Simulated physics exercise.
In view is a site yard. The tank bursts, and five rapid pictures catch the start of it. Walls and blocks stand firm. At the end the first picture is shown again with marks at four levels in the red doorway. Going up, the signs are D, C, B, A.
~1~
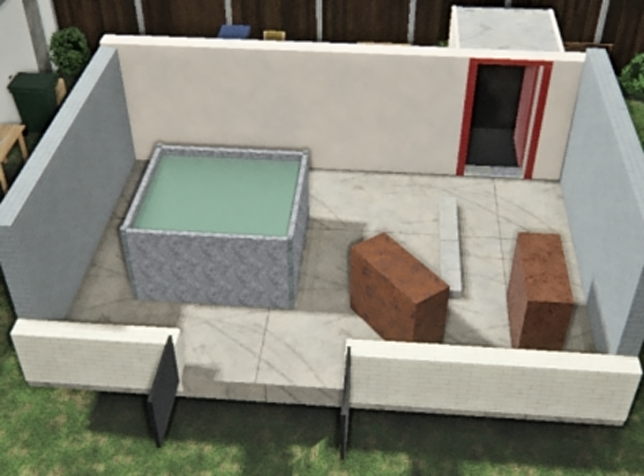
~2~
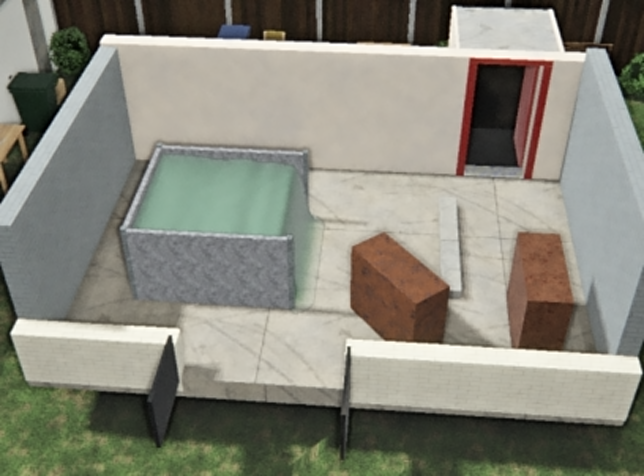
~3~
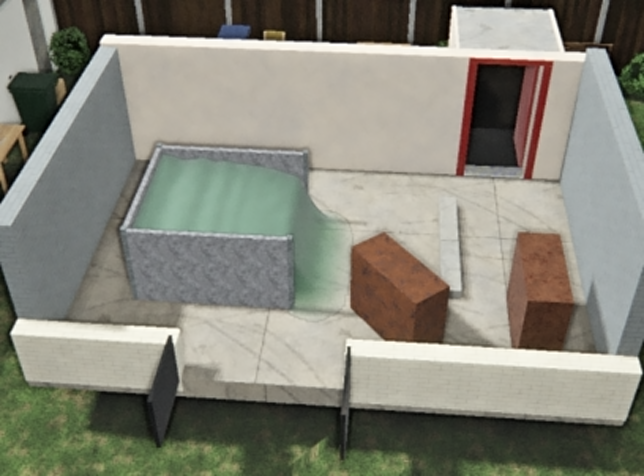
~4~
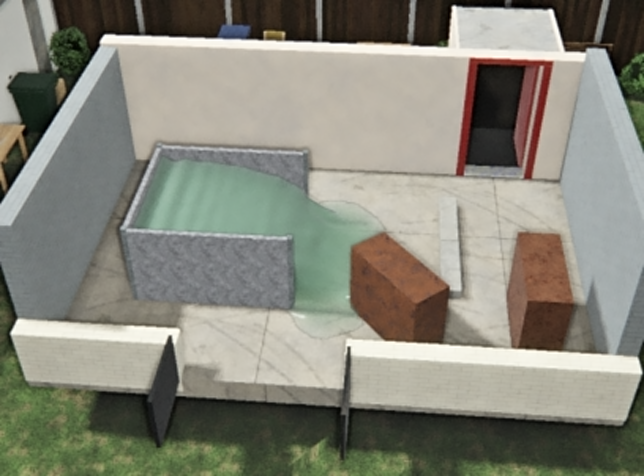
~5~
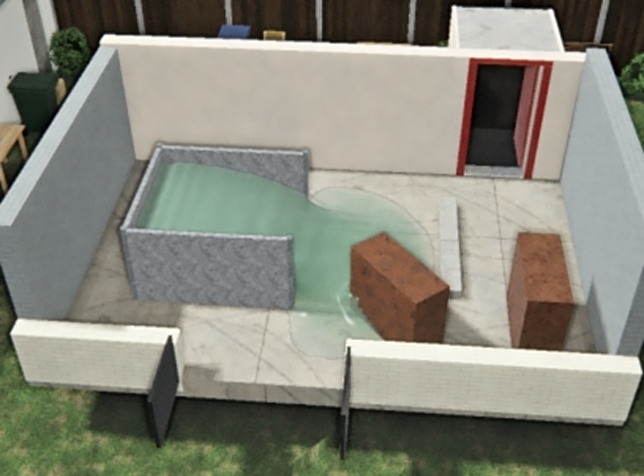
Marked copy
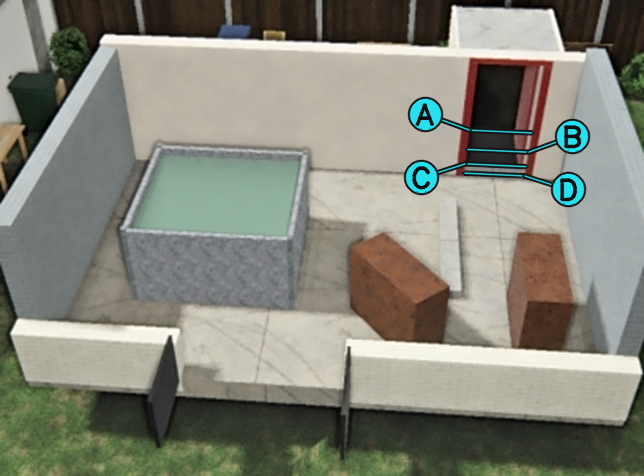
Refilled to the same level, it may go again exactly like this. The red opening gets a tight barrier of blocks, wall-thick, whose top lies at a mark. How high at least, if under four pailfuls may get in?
Take B.
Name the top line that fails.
C it is.
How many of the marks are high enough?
Two of the four.
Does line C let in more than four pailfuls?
Yes, that goes wrong.
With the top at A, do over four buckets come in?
No.
In cyan, A at (500, 131); B at (497, 150); C at (495, 165); D at (494, 174); from the bottom up D, C, B, A.
Choosing A, nothing gets over.
Choosing B, a splash gets over, under a bucket.
Choosing C, about 10 bucketfuls get in.
Choosing D, dozens of bucketfuls pour in.
